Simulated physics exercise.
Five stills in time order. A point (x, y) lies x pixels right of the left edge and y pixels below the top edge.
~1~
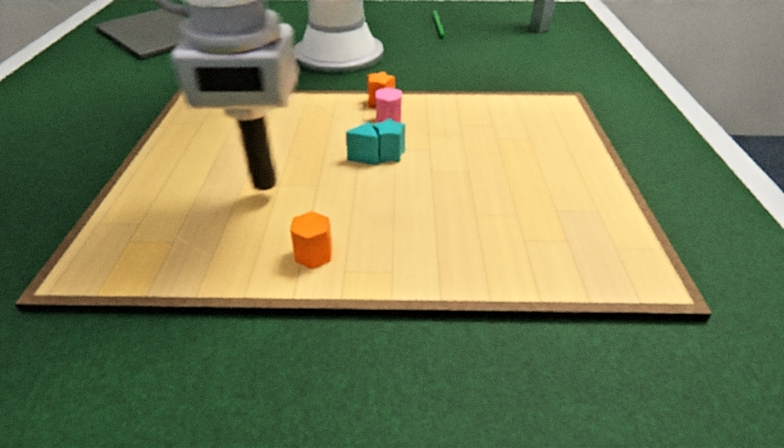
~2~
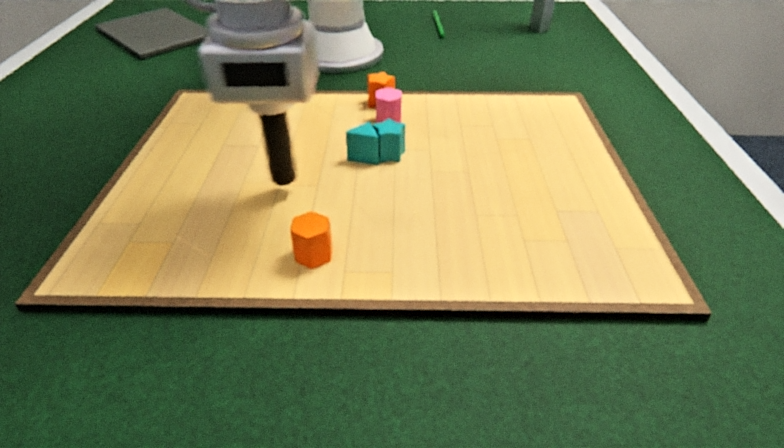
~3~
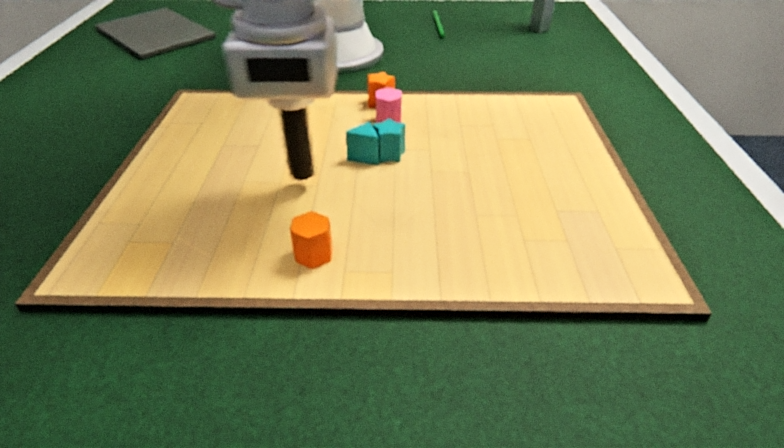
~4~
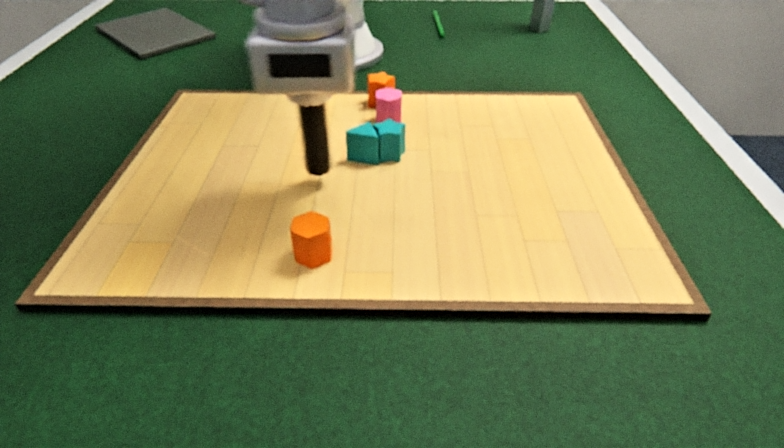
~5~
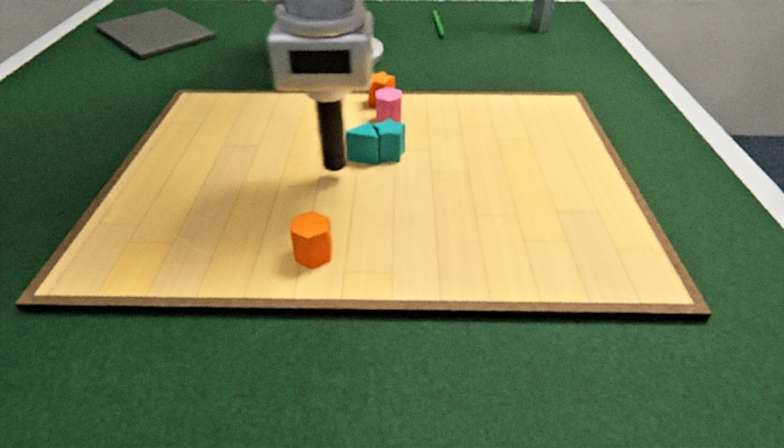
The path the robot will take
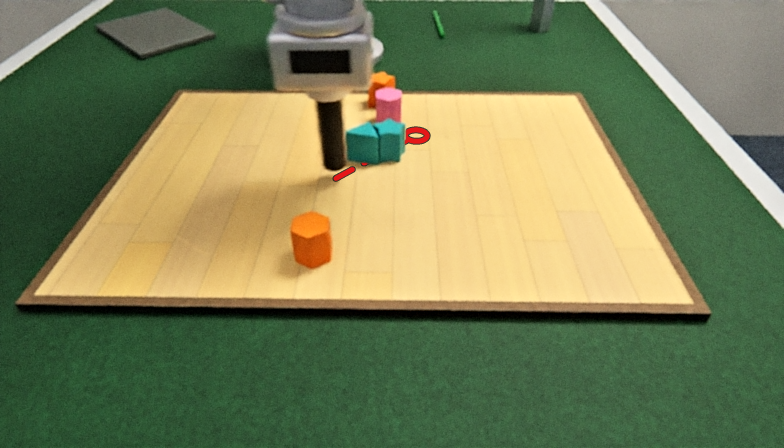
Robot arm with a black rod gliding right across a wooden board, past an orange block, while the coloured blocks stay still.
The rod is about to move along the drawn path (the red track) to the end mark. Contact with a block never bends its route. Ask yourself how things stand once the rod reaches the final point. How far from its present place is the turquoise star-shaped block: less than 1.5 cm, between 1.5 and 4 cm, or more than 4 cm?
It shifts over 4 cm.
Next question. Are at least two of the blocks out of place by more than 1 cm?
Yes, that is what happens.
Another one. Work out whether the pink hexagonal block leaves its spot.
That block stays in place.
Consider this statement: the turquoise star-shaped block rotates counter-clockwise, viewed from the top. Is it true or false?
False.
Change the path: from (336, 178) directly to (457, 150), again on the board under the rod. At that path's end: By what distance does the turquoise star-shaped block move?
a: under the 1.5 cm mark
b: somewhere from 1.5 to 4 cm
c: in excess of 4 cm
Choice b: Somewhere from 1.5 to 4 cm.
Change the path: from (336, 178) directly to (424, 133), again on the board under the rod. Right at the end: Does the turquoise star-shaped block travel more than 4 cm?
I believe so.
The drawn path runs from (336, 178) to (416, 136).
What follows on the original path. One third of the way, rod at (364, 150); turquoise triangular piece at (369, 123); turquoise star-shaped block at (394, 124), turned 15° clockwise.
Two thirds of the way, rod at (391, 136); turquoise triangular piece at (381, 112), turned 50° anticlockwise; turquoise star-shaped block at (415, 119), turned 15° clockwise.
At the end, rod at (417, 123); turquoise triangular piece at (381, 111), turned 60° anticlockwise; pink hexagonal block not moved; turquoise star-shaped block at (436, 115), turned 60° clockwise.
